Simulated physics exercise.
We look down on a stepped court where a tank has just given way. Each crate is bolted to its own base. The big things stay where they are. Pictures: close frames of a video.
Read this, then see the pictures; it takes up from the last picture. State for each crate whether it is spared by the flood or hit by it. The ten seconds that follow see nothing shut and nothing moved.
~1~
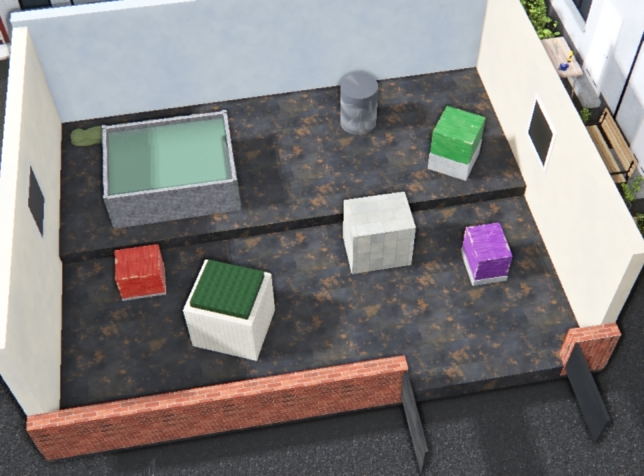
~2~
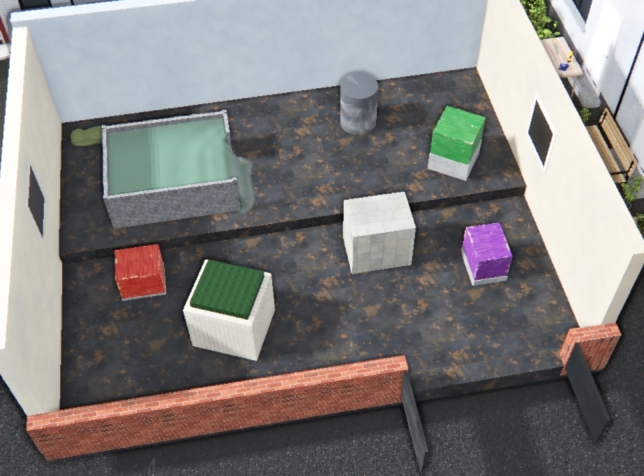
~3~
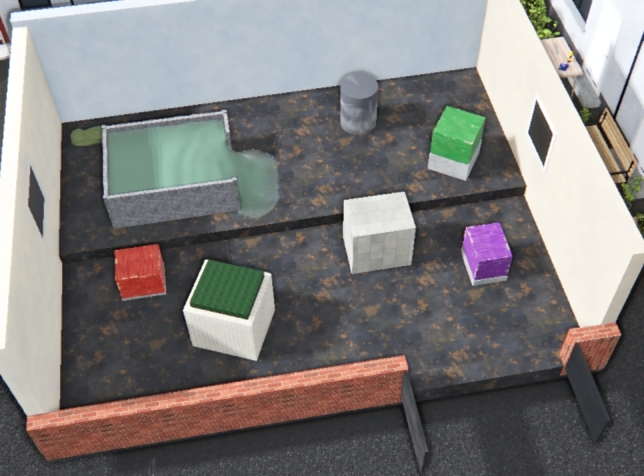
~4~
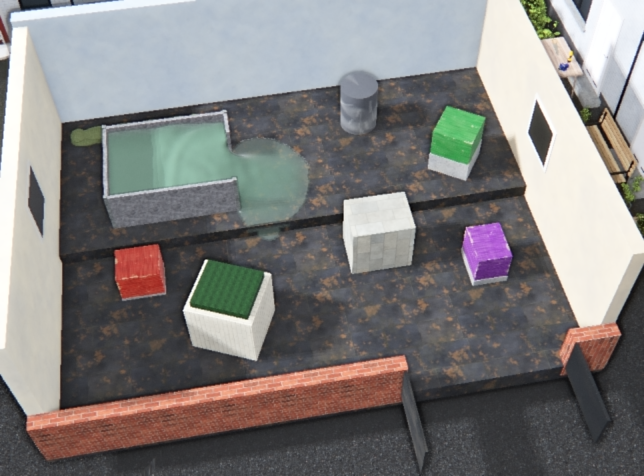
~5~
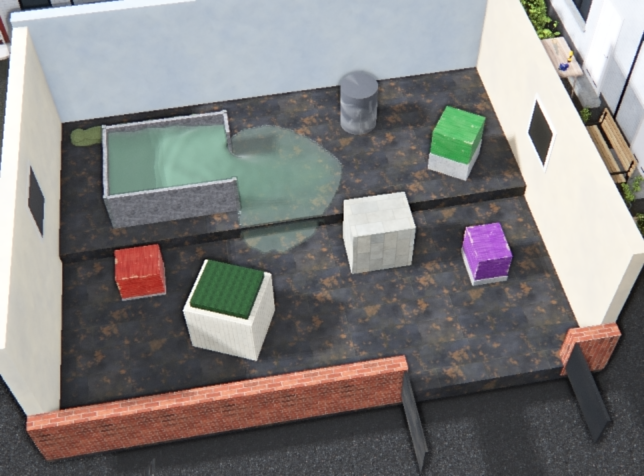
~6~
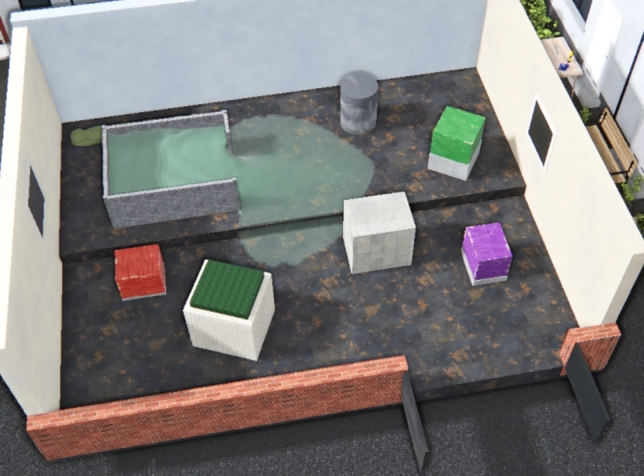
One by one: Red crate: Spared. Green crate: Spared. Purple crate: Reached.
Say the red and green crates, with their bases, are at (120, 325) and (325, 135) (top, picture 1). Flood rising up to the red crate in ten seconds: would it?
I'd say the red crate gets flooded.
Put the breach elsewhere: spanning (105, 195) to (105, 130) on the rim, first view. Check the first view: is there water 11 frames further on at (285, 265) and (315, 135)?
Going through them in turn, the first is untouched by it and the second is untouched by it.
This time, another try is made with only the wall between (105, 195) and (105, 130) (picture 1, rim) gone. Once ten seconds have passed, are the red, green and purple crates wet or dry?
Red: Flooded, green: Clear, purple: Clear.
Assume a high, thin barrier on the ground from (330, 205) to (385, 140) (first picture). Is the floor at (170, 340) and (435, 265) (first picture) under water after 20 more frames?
As listed: Clear, clear.
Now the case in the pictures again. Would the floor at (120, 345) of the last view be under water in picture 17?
There: Clear.
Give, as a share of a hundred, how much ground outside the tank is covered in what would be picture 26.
About 55 per cent.
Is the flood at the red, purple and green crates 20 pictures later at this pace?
Results - red the flood is elsewhere, purple the flood got there, green the flood got there.
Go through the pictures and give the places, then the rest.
The first picture shows the water tank at (168, 156) is whole and still.
In the second picture, water pours out at (232, 176) and has run to (248, 208).
In the third picture, water pours out at (232, 177) and has run to (266, 211).
In the fourth picture, the front is at (303, 163), out from the gap at (233, 178).
In the fifth picture, water pours out at (233, 178) and has run to (335, 163).
In the sixth picture, water pours out at (233, 178) and has run to (370, 170).
A moment on, water covers 25 % of the floor; the red crate not reached, the green crate water round its plinth, the purple crate not reached.
Next, water covers 35 % of the floor; the red crate not reached, the green crate water round its plinth, the purple crate water round its plinth.
Then, water covers 55 % of the floor; the red crate not reached, the green crate water round its plinth, the purple crate water round its plinth.
Later, water covers 70 % of the floor; the red crate not reached, the green crate water round its plinth, the purple crate water round its plinth.
In the end, water covers 80 % of the floor; the red crate stayed above the water, the green crate stayed above the water, the purple crate was topped.
